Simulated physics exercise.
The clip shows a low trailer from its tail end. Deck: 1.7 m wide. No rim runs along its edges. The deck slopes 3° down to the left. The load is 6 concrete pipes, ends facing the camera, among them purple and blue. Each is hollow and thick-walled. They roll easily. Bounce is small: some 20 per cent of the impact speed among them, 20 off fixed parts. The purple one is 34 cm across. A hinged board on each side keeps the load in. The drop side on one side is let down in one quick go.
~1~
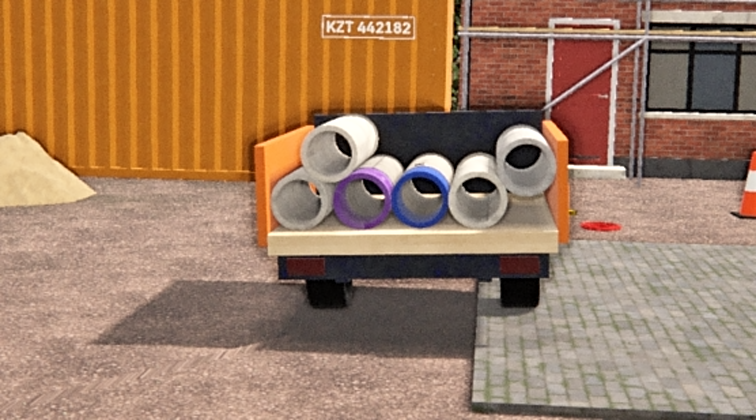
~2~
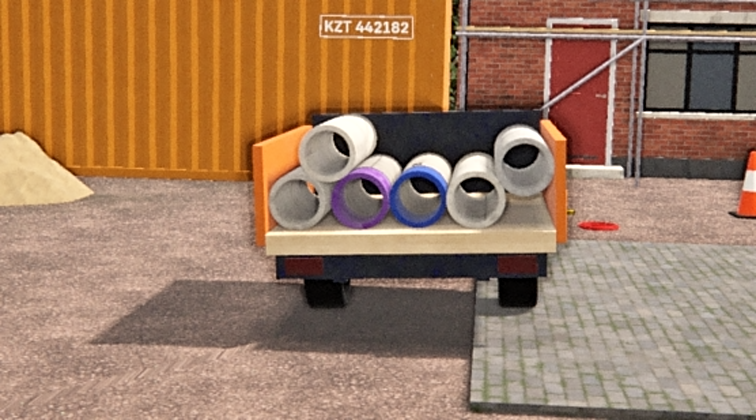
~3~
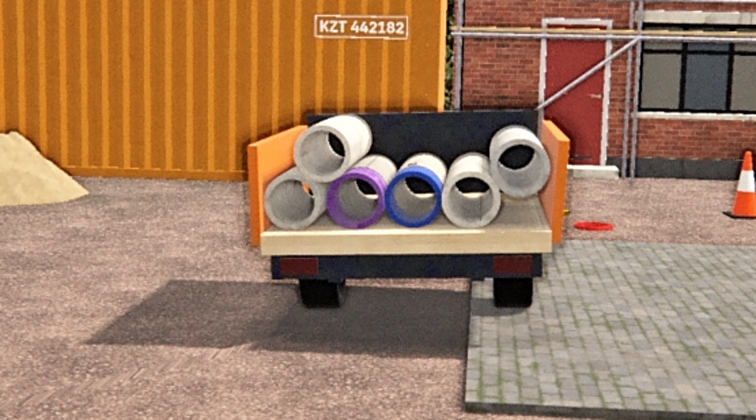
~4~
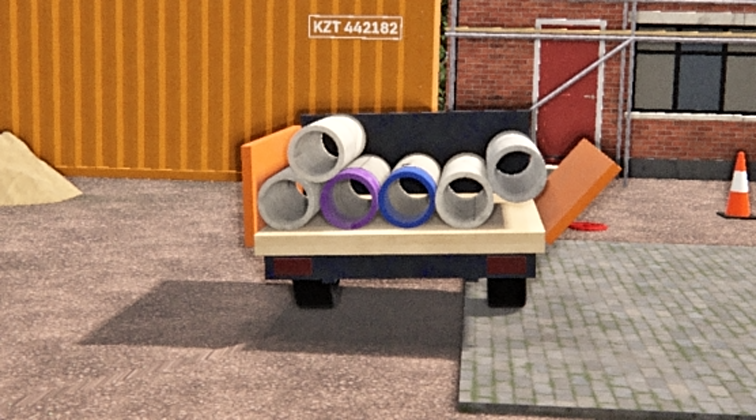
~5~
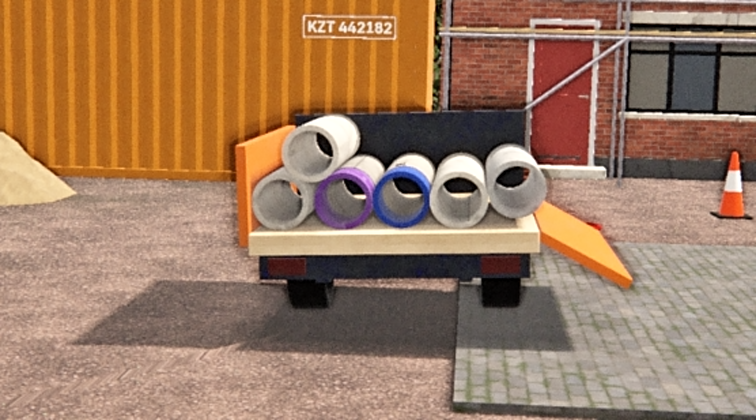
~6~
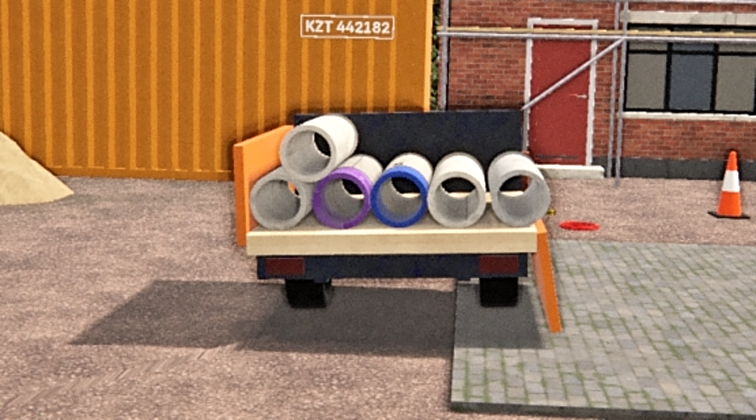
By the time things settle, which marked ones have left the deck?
Purple remains on the deck. Blue is still aboard.
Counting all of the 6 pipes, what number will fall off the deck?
The count is 1.
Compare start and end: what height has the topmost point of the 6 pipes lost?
Roughly 0 cm.
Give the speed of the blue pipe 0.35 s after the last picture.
About 0.0 m/s.
Then, 0.4 s past the sixth picture, purple is on the deck, 55 cm from the left edge; blue is on the deck, 80 cm from the right edge; 1 off so far.
Finally (3.0 s after the last picture), purple is on the deck, 55 cm from the left edge; blue is on the deck, 80 cm from the right edge; 1 off so far.
